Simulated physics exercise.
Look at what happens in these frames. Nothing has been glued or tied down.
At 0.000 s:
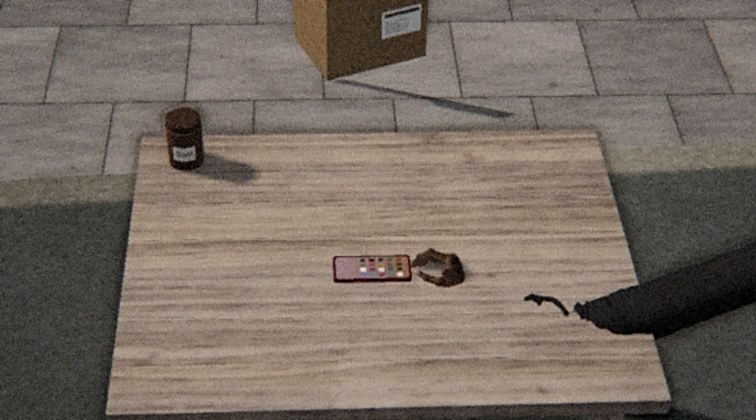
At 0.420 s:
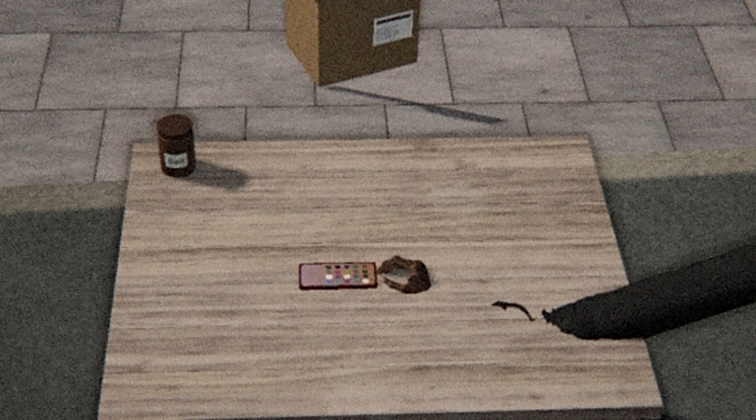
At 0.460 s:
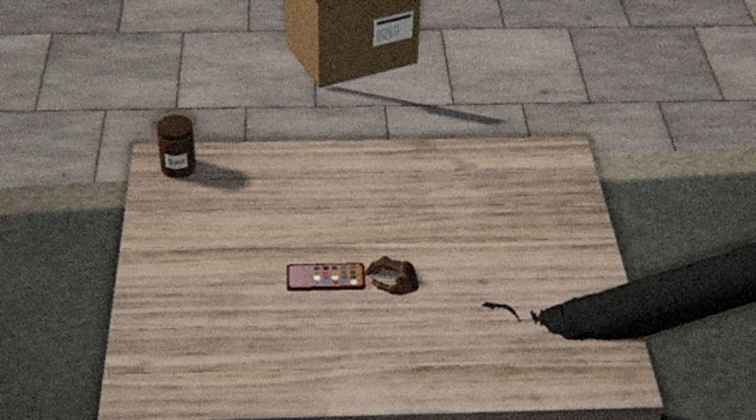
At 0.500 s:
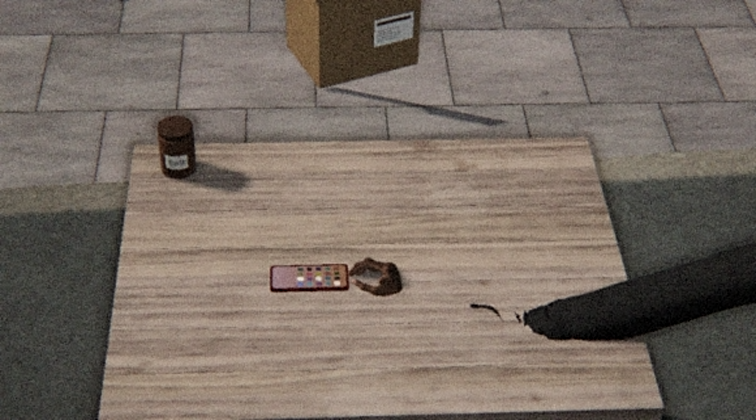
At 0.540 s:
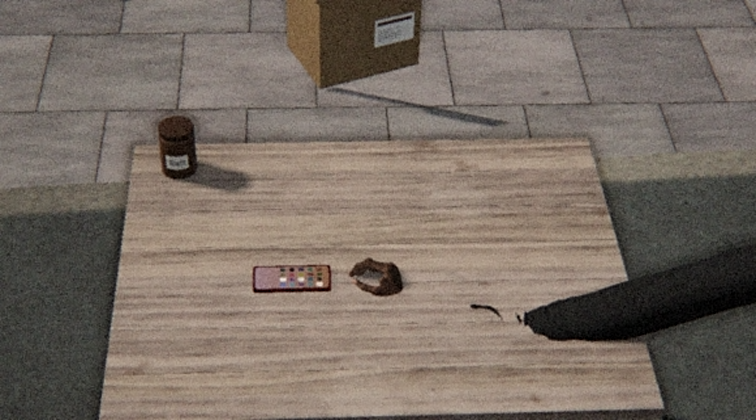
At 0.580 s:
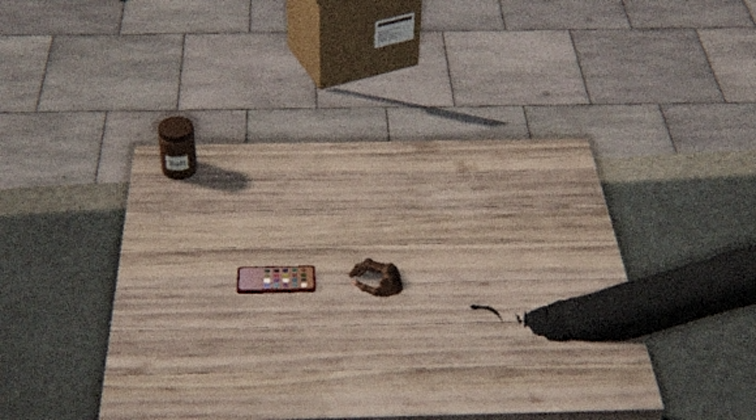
A dark hand pushes a red phone left across the table, and the phone slides on.
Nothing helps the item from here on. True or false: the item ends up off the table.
False.
After 0.68 s, red phone slid about its own width near (249, 280).
After 1.18 s, red phone slid about its own width near (237, 281).
At rest (1.9 s), moved from the start, red phone. Seen from the same camera at the end, red phone near (237, 281).
